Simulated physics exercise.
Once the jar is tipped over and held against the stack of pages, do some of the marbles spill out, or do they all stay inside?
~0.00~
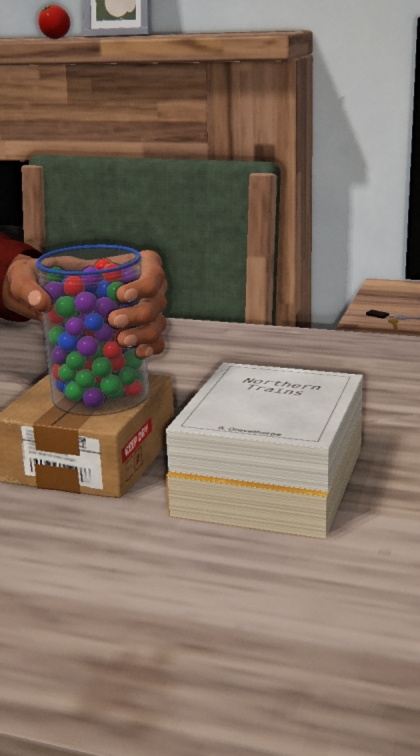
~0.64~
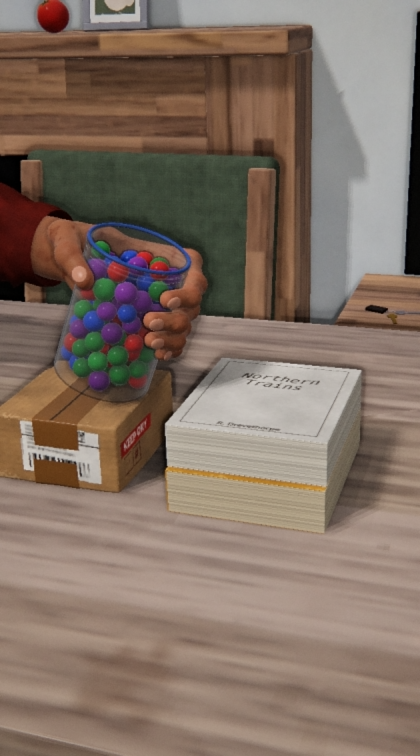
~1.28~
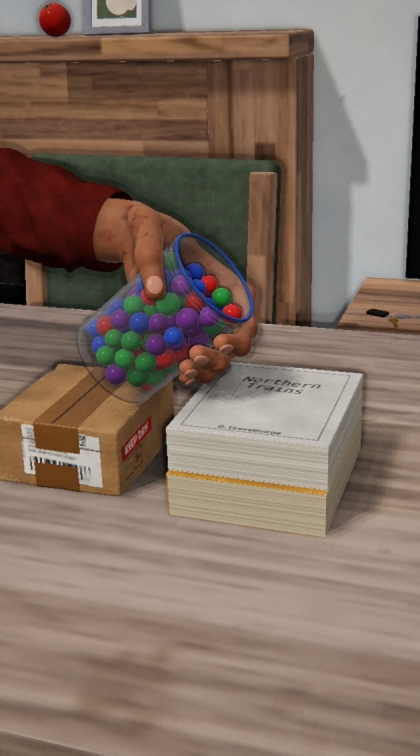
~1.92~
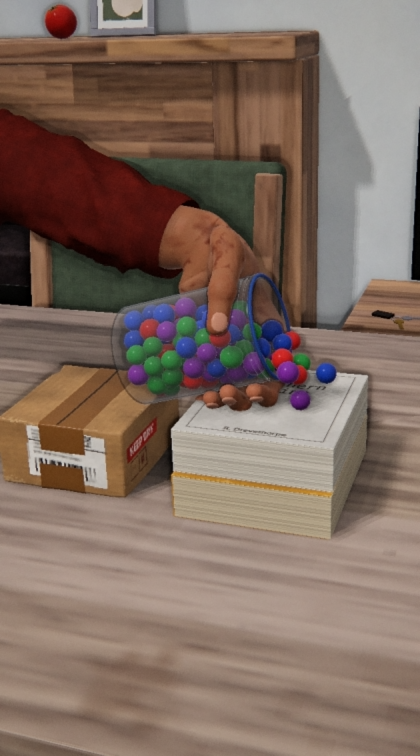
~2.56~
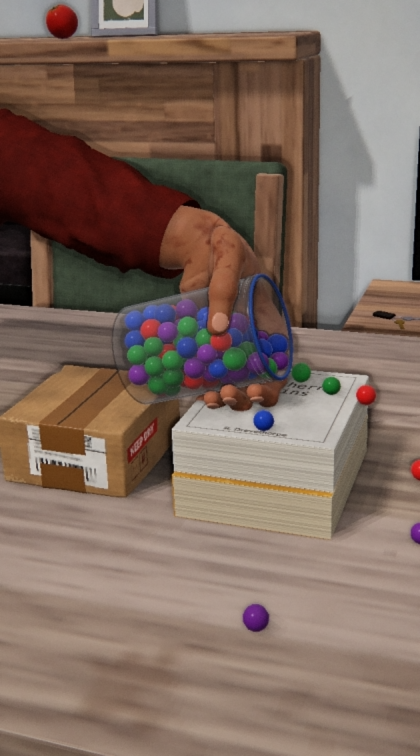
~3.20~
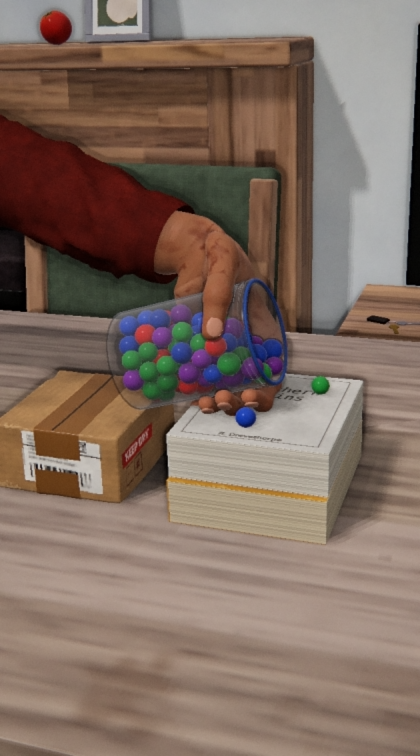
Some of the marbles spill out over the stack as the jar comes to rest on it, though most of them stay inside.
